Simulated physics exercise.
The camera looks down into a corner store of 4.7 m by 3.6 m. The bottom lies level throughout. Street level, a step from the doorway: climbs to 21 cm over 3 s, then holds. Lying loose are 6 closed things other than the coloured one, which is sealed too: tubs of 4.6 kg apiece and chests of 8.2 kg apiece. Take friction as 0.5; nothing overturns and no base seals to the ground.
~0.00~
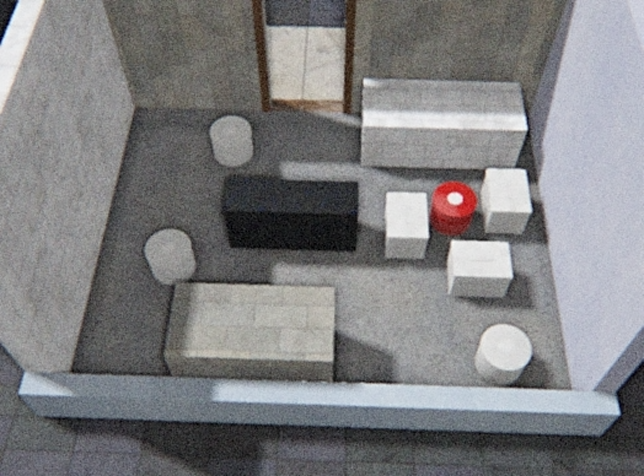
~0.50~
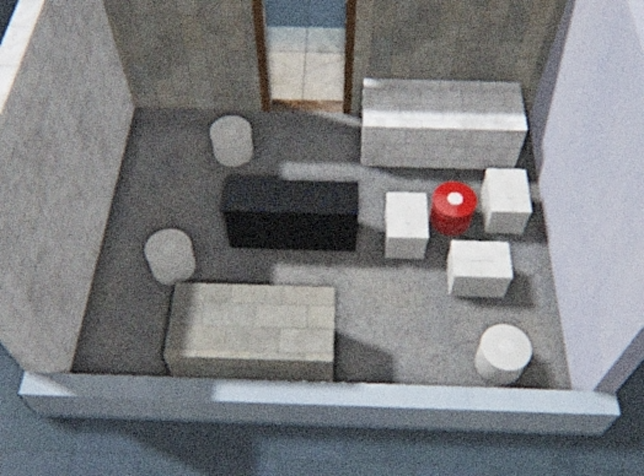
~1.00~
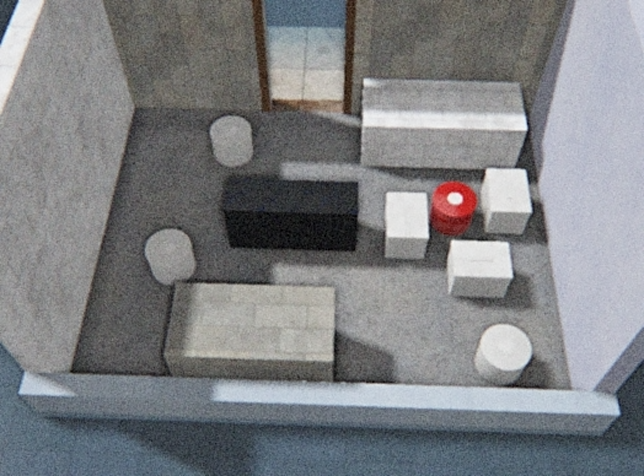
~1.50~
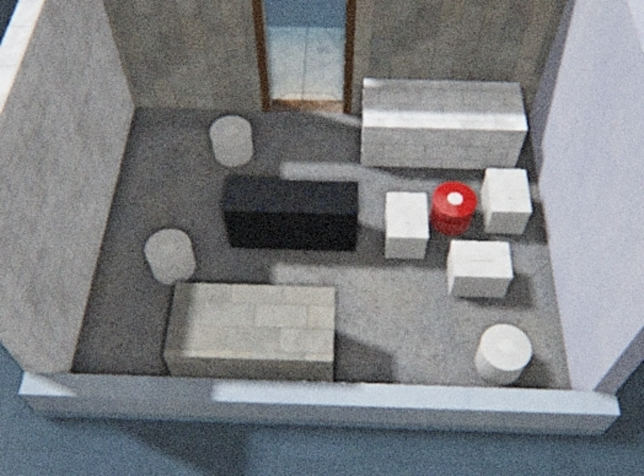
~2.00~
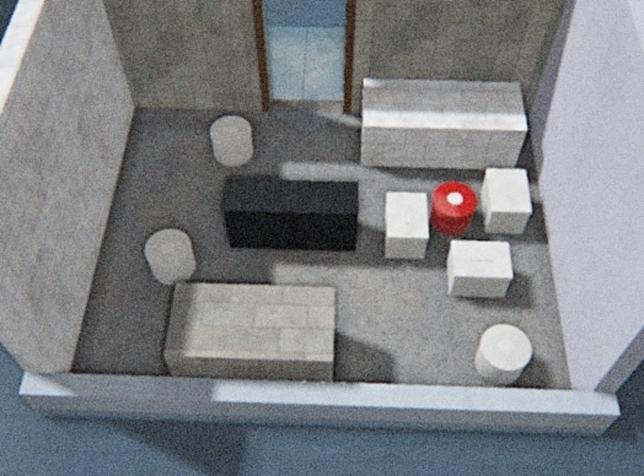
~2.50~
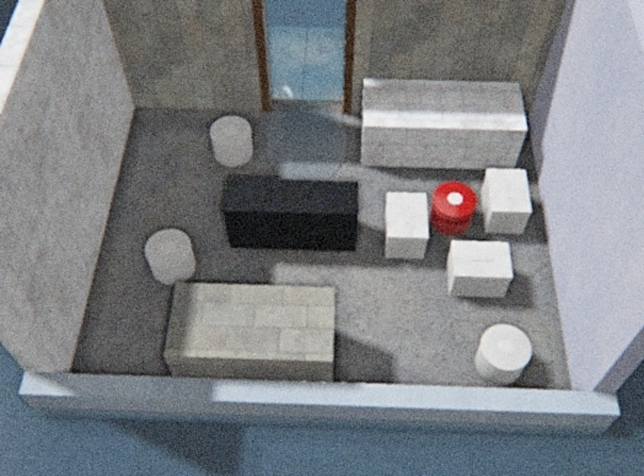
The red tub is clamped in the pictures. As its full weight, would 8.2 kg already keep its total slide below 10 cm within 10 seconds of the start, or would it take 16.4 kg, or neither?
Heavier.
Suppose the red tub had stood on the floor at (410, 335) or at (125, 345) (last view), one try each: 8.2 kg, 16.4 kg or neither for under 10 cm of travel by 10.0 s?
In turn: Either load holds; it takes the larger.
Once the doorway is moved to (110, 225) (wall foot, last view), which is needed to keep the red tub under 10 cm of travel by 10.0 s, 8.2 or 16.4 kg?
Result: Heavier option only.
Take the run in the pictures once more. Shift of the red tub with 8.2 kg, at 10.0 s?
I'd put it at about 40 cm.
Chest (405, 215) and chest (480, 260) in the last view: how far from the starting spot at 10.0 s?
Net displacement, in order: 100 cm; 80 cm.
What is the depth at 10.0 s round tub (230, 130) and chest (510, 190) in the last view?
Around 6 cm and 4 cm.
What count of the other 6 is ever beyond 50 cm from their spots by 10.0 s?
It adds up to 4.
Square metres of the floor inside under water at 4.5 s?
About 6.5 m2 is covered.
After 3.5 s the red tub would be 0 cm from its start with 8.2 kg and 0 cm from its start with 16.4 kg; 0 cm of water round it then.
After 4.5 s the red tub would be 1 cm from its start with 8.2 kg and 0 cm from its start with 16.4 kg; 3 cm of water round it then.
After 7.0 s the red tub would be 13 cm from its start with 8.2 kg and 0 cm from its start with 16.4 kg; 4 cm of water round it then.
After 10.0 s the red tub would be 39 cm from its start with 8.2 kg and 0 cm from its start with 16.4 kg; 6 cm of water round it then.
